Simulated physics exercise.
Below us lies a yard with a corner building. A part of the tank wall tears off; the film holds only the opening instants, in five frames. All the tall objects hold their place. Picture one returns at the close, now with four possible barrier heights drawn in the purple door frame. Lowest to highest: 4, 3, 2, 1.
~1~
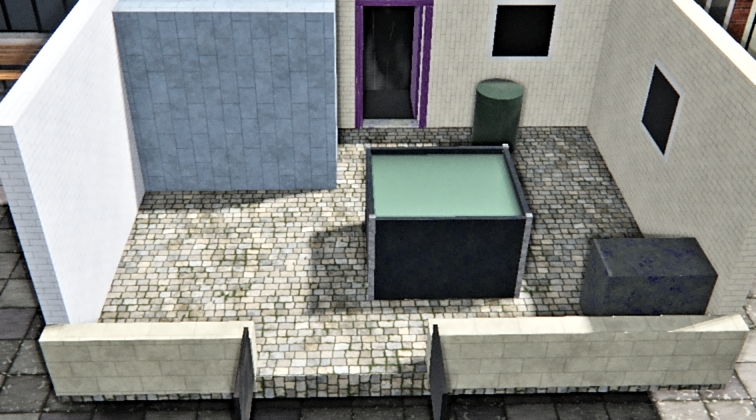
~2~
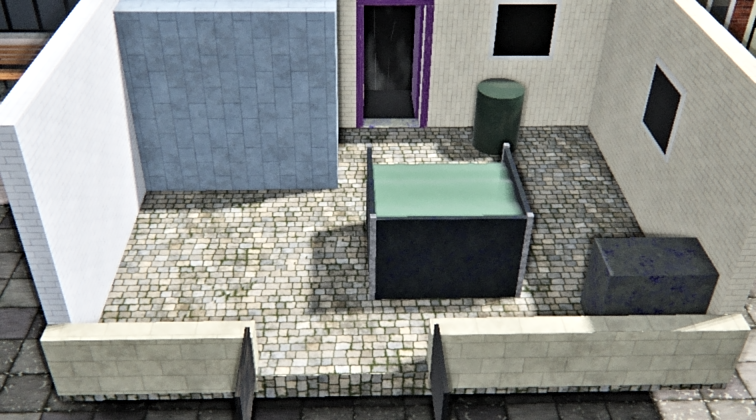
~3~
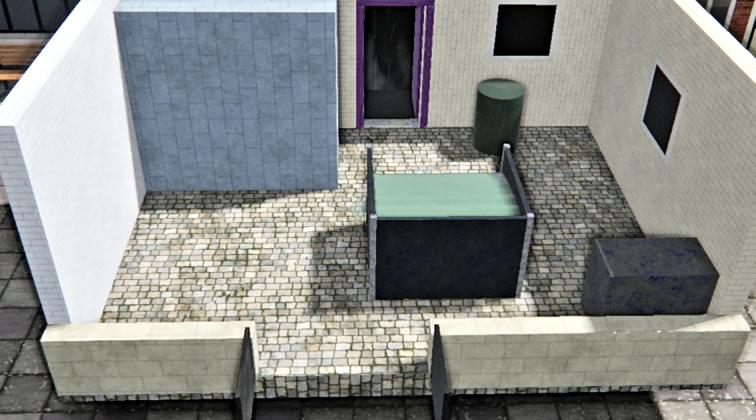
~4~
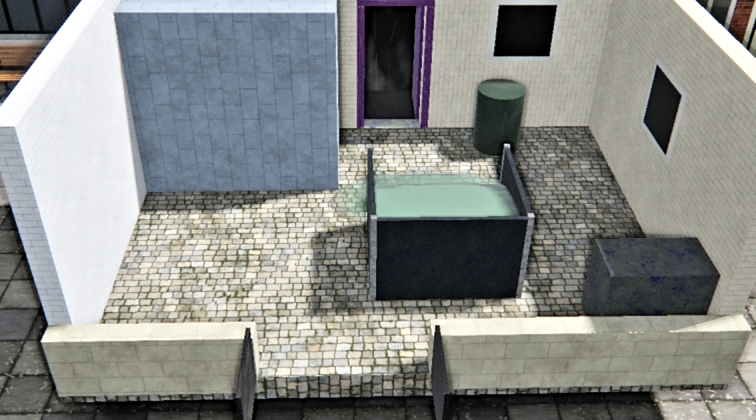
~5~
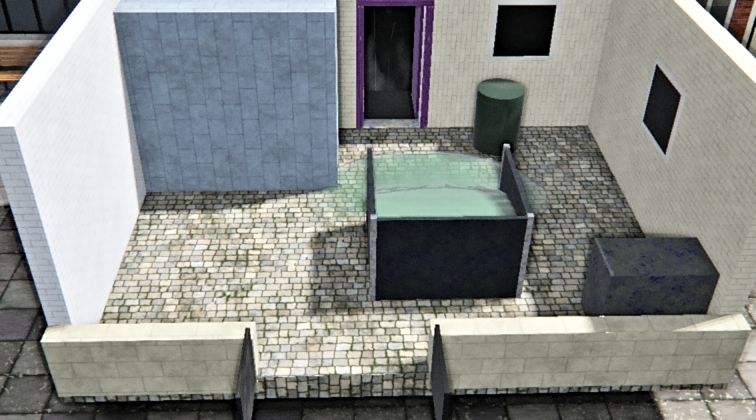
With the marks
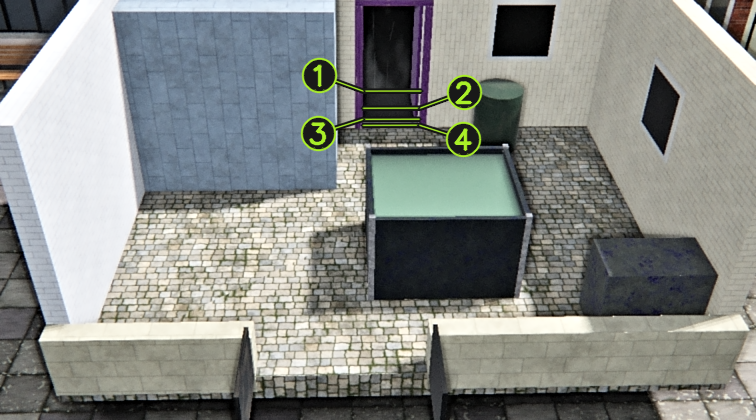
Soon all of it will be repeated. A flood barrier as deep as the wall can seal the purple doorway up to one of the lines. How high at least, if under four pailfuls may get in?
Line 1 just does it.
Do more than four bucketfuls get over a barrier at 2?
Yes, that goes wrong.
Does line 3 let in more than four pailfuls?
Yes.
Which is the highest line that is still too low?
2 it is.
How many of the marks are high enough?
One.
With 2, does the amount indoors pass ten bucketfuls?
Yes.
In lime, 1 at (392, 91); 2 at (391, 108); 3 at (391, 119); 4 at (391, 125); from the bottom up 4, 3, 2, 1.
Choosing 1, a splash gets over, under a bucket.
Choosing 2, some 15 bucketfuls get in.
Choosing 3, dozens of bucketfuls pour in.
Choosing 4, dozens of bucketfuls pour in.
